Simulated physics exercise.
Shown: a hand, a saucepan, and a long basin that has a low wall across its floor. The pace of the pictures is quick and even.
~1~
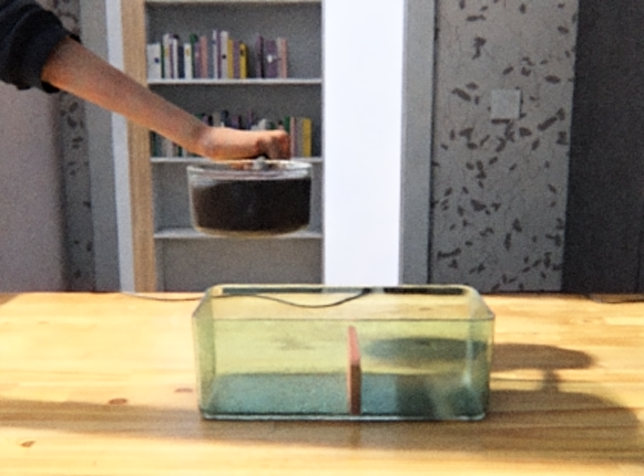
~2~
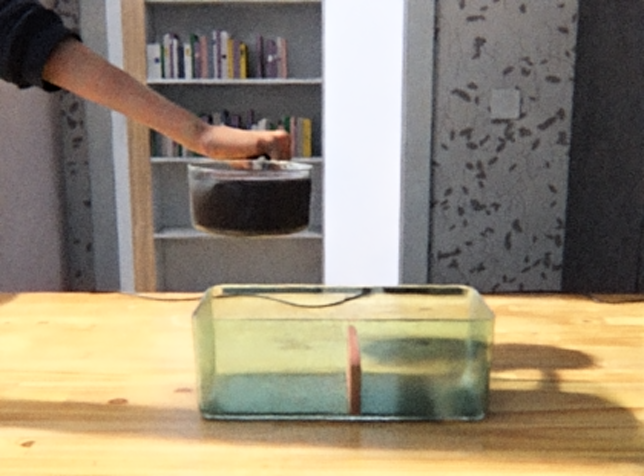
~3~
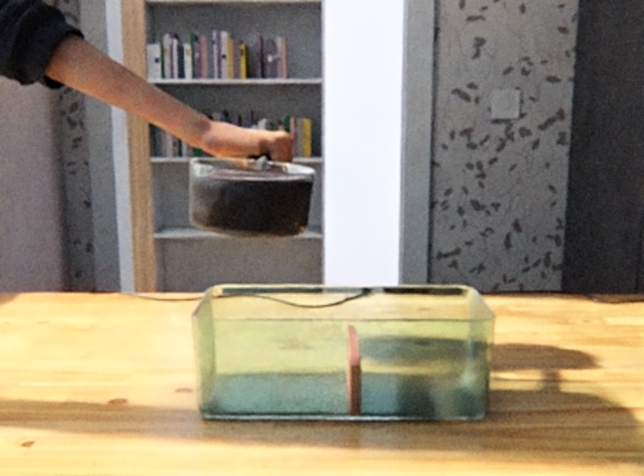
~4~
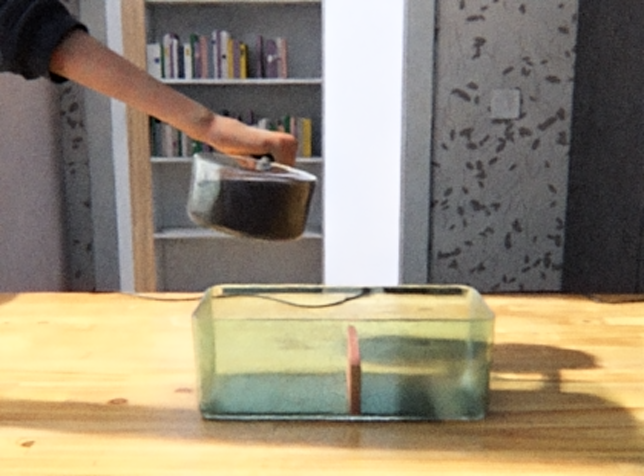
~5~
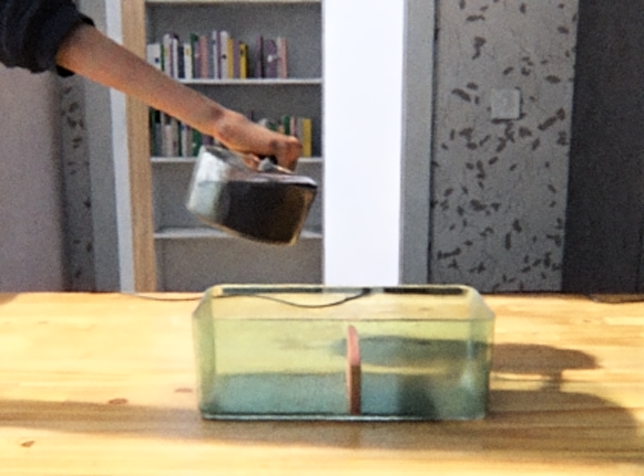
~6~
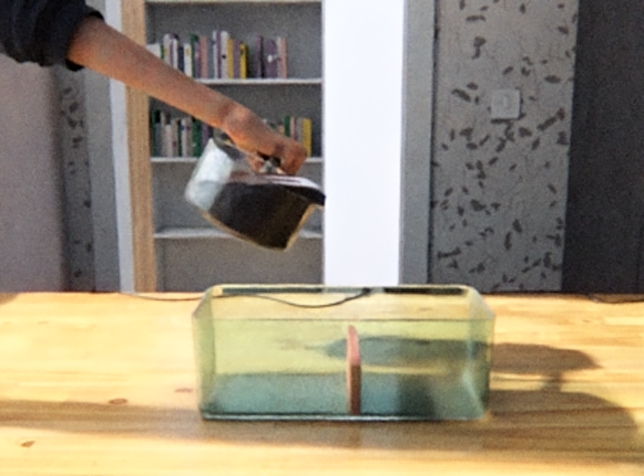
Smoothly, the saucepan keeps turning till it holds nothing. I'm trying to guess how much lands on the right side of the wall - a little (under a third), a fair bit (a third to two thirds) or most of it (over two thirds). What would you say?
I would say a fair bit, a third to two thirds.
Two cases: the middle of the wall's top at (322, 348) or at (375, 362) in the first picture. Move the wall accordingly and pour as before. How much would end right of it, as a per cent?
90 % then 30 %.
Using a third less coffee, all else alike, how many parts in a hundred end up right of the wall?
I'd say roughly 30 percent.
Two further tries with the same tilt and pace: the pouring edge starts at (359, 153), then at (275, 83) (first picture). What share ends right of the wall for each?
One after the other: 95 %, 40 %.
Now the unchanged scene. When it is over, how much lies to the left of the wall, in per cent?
Share approx. 45 per cent.
A moment on, the saucepan is tipped on its side and 31 per cent is still to pour, 4 is left of the wall and 28 right of it.
Next, the saucepan is tipped on its side and 8 per cent is still to pour, 30 is left of the wall and 56 right of it.
Then the saucepan is tipped on its side and 1 per cent is still to pour, 41 is left of the wall and 55 right of it.
Later the saucepan is tipped on its side and 0 per cent is still to pour, 43 is left of the wall and 55 right of it.
In the end 44 per cent lies left of the wall, 56 right of it and 1 outside.
